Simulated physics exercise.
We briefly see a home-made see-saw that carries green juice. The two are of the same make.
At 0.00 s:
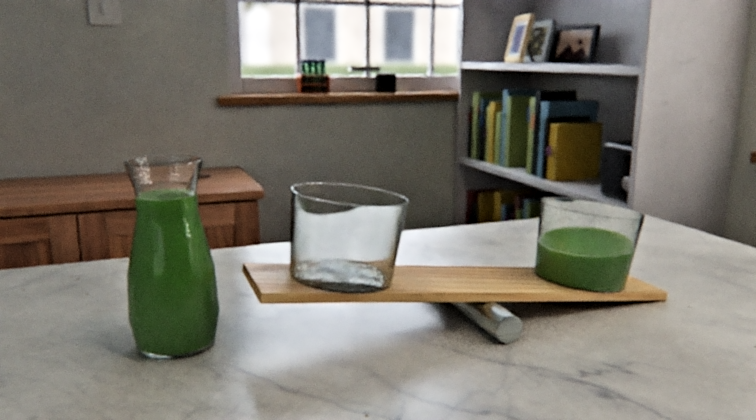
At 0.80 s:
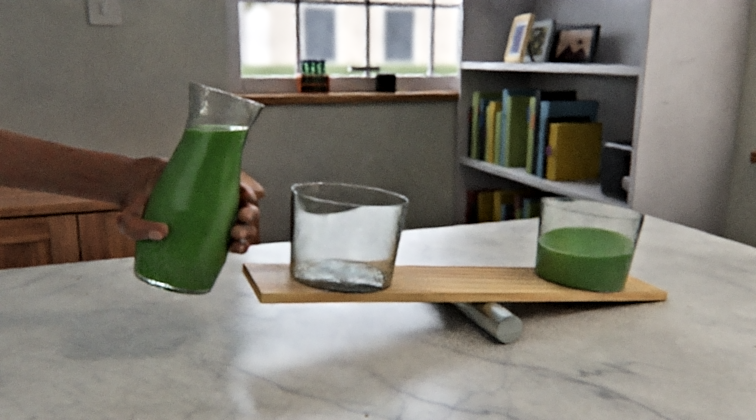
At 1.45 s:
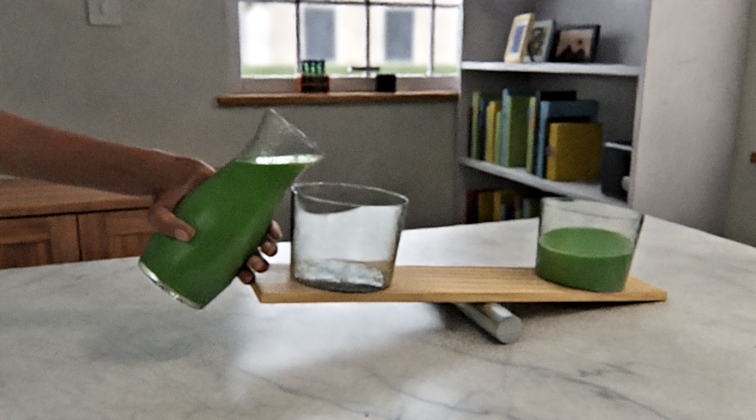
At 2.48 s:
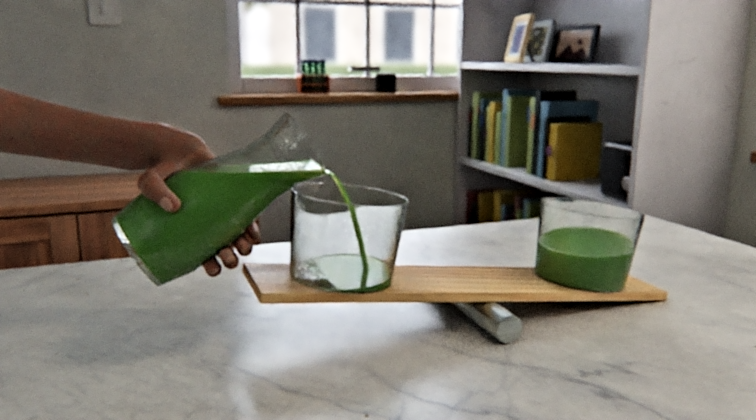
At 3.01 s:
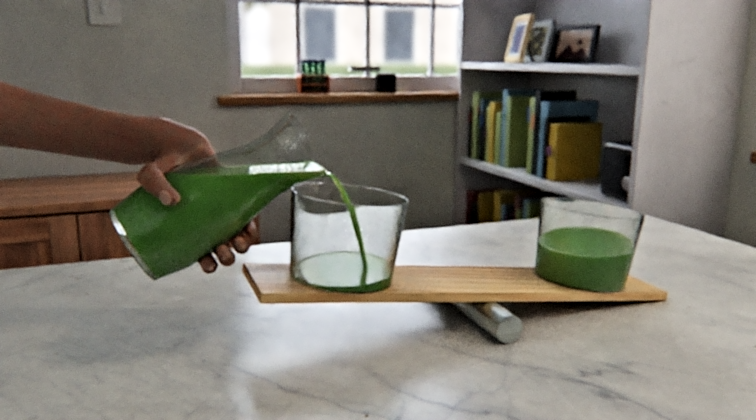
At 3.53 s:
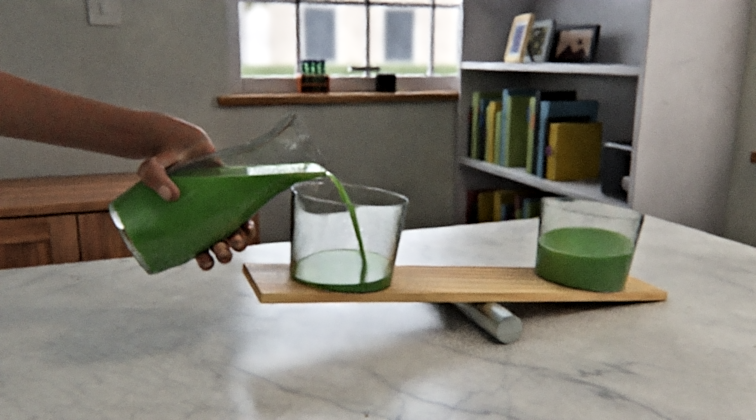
On a marble table, a hand lifts a carafe and pours green juice into the left tub.
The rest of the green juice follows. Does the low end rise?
Yes.
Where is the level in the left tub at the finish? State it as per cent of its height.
75%, roughly.
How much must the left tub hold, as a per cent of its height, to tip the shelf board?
It comes to close to 45 in a hundred.
After 10.1 s, the left tub is about a third full; the shelf board leans as before.
After 15.2 s, the left tub is about two thirds full; the shelf board has swung over, and that end is down.
After 19.1 s, the left tub is about three quarters full; the shelf board has swung over, and that end is down.
